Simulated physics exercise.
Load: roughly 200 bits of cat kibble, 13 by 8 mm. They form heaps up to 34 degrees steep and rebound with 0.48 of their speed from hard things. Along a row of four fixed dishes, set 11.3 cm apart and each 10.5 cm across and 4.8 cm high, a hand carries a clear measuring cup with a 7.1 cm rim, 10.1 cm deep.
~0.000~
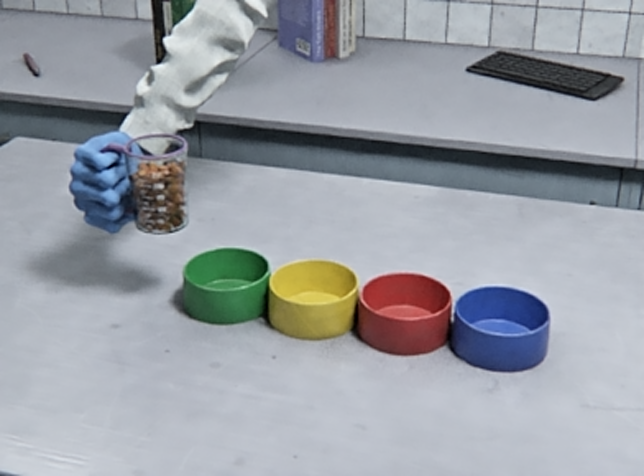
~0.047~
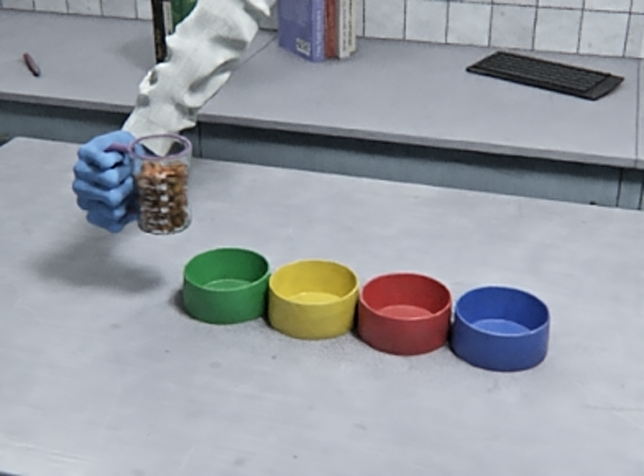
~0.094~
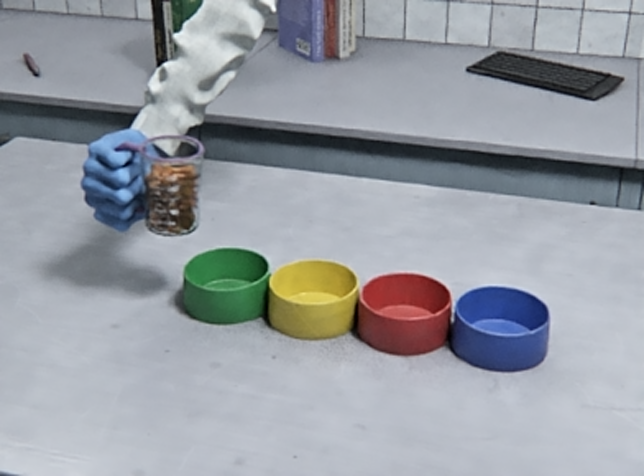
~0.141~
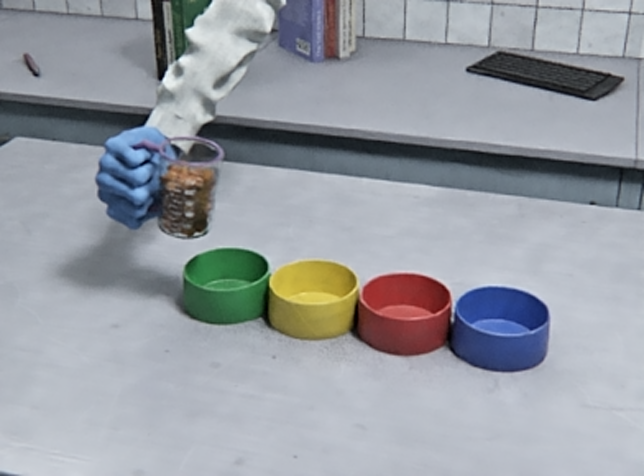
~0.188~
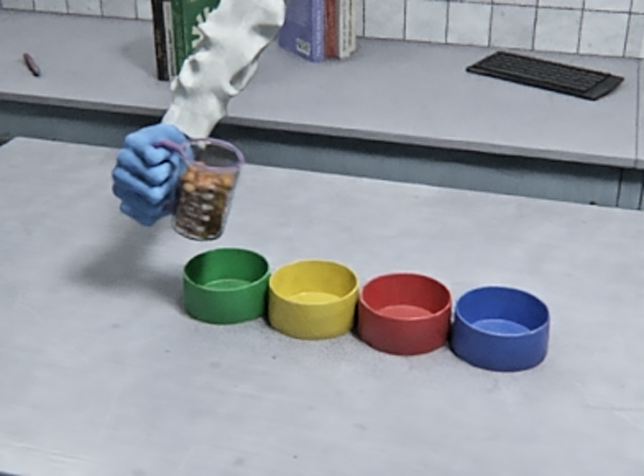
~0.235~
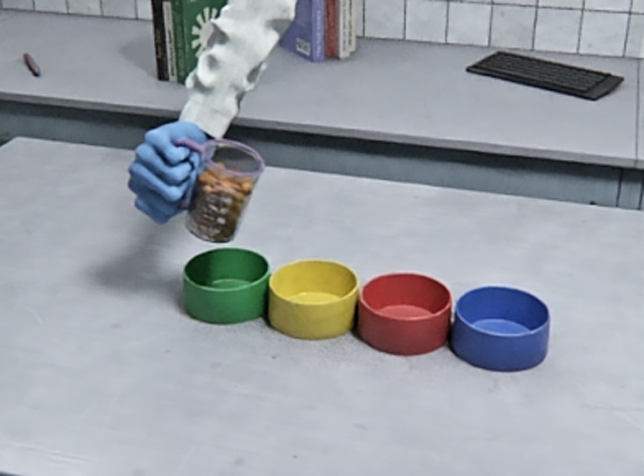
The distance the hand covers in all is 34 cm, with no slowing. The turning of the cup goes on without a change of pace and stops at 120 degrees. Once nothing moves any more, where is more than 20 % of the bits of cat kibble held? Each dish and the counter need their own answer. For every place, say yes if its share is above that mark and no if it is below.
Red dish: No, blue dish: Yes, green dish: No, yellow dish: No, counter: No.
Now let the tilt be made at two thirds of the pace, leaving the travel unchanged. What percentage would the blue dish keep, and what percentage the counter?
Result - blue dish: 100; counter: 0.
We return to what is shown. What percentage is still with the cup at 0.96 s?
Roughly 85 %.
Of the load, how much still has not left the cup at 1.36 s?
Roughly 35 per cent.
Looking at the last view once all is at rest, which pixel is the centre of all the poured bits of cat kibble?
Roughly (497, 329).
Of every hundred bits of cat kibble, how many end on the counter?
About 0 percent.
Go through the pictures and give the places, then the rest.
The first frame shows cup at (159, 185), tilt 0 degrees, lip at (183, 149), moved 0.0 cm; middle of the pieces at (159, 191); green dish at (227, 268); yellow dish at (314, 281); red dish at (406, 295); blue dish at (502, 310).
The second frame shows cup at (162, 185), tilt 1 degrees, lip at (187, 150), moved 0.4 cm; middle of the pieces at (162, 192).
The third frame shows cup at (172, 187), tilt 4 degrees, lip at (199, 153), moved 1.7 cm; middle of the pieces at (171, 193).
The fourth frame shows cup at (188, 189), tilt 9 degrees, lip at (219, 159), moved 3.8 cm; middle of the pieces at (187, 195).
The fifth frame shows cup at (205, 191), tilt 14 degrees, lip at (240, 164), moved 6.0 cm; middle of the pieces at (203, 197).
The sixth frame shows cup at (222, 193), tilt 19 degrees, lip at (261, 170), moved 8.2 cm; middle of the pieces at (220, 199); green dish at (227, 268); yellow dish at (314, 281); red dish at (406, 295); blue dish at (502, 310). The cup turns about 110 degrees a second and travels 47 cm a second.
After 0.67 s, tilt 67 degrees; cup holds 100 %.
After 0.96 s, tilt 99 degrees; cup holds 85 %, blue 10 %.
After 1.36 s, tilt 120 degrees; cup holds 35 %, blue 60 %.
In the end, at 2.2 s, red 0 %, blue 100 %, green 0 %, yellow 0 %, counter 0 %.
